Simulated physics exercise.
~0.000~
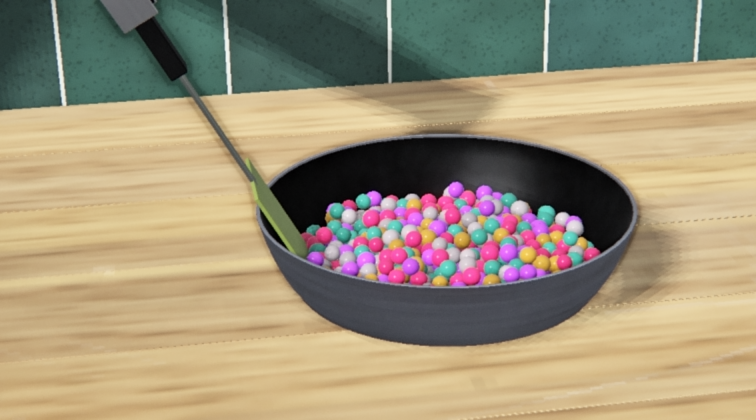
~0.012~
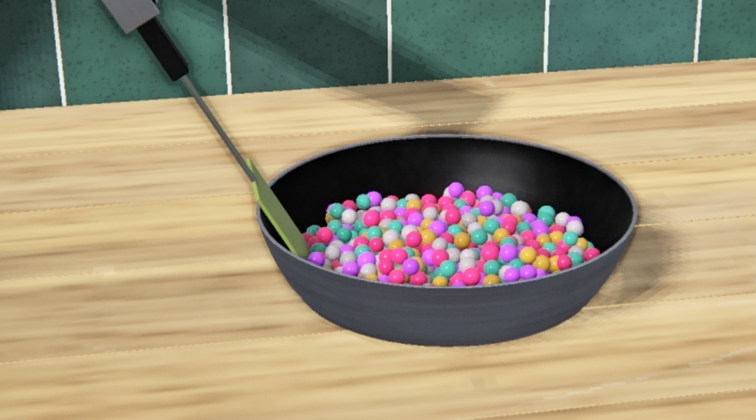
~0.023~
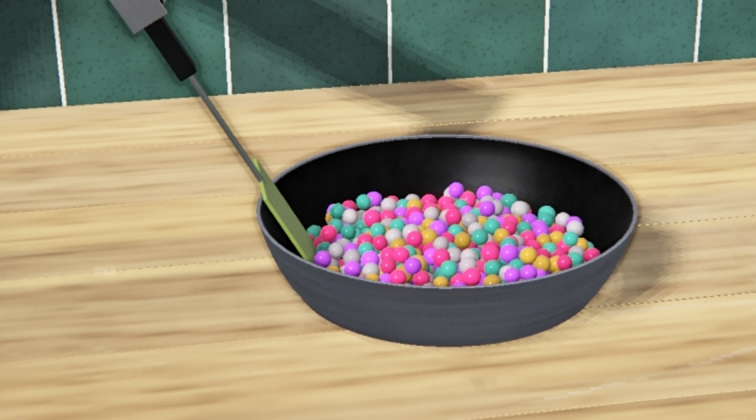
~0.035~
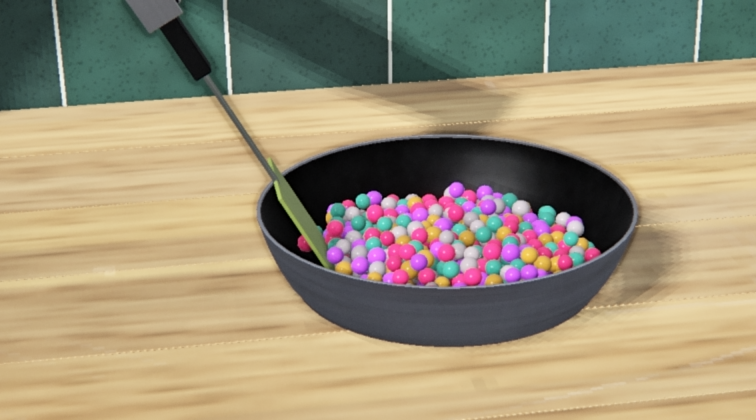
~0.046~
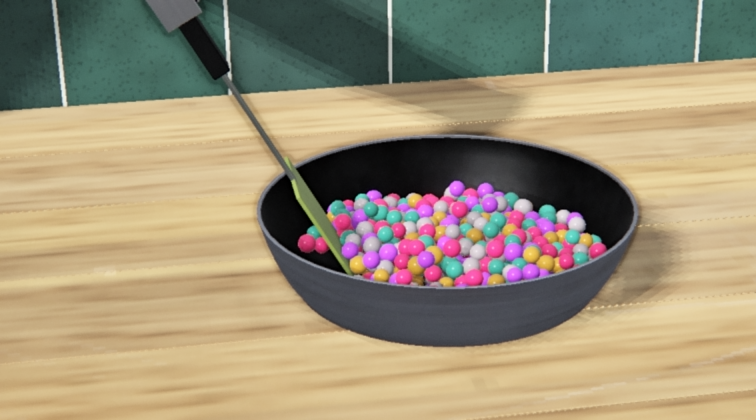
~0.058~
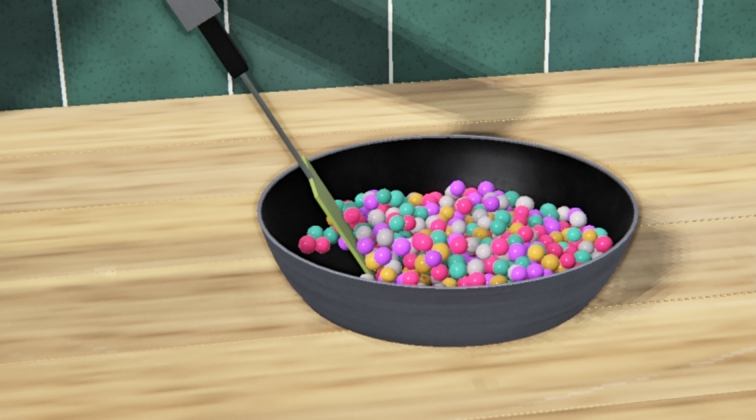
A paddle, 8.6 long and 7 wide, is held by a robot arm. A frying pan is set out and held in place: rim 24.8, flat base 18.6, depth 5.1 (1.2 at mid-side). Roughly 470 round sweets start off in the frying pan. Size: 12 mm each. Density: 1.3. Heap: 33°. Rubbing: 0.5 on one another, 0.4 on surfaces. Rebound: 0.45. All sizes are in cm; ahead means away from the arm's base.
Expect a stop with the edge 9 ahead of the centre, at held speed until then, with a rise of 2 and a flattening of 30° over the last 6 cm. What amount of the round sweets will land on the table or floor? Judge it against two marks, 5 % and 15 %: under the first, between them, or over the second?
Between them, so from 5 to 15 %.
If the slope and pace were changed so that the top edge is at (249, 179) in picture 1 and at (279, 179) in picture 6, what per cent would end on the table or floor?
It works out to about 0 %, more or less.
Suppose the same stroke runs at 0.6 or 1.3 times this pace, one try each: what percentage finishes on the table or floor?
The two tries give about 5 and 20 in a hundred.
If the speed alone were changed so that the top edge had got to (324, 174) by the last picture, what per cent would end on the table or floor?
About 20 percent.
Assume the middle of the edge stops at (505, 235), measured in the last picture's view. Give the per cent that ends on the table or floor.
The share ending on the table or floor is about 0 per cent.
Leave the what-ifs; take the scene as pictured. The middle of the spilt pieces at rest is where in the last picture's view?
Around (703, 231).
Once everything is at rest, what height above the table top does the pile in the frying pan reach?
Some 6.0 cm above the table.
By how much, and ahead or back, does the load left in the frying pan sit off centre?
It sits some 3.5 centimetres ahead of centre.
After 0.11 s, sloping 61°, highest piece 8 above the table; 468 in the frying pan.
After 0.16 s, sloping 53°, highest piece 8 above the table; 468 in the frying pan.
After 0.38 s, sloping 31°, highest piece 6 above the table; 419 in the frying pan, 42 on the table or floor, 7 on the blade or in flight.
After 1.43 s, sloping 31°, highest piece 6 above the table; 418 in the frying pan, 50 on the table or floor.
In the end, 418 in the frying pan, 50 on the table or floor. That is 11 % on the table or floor.
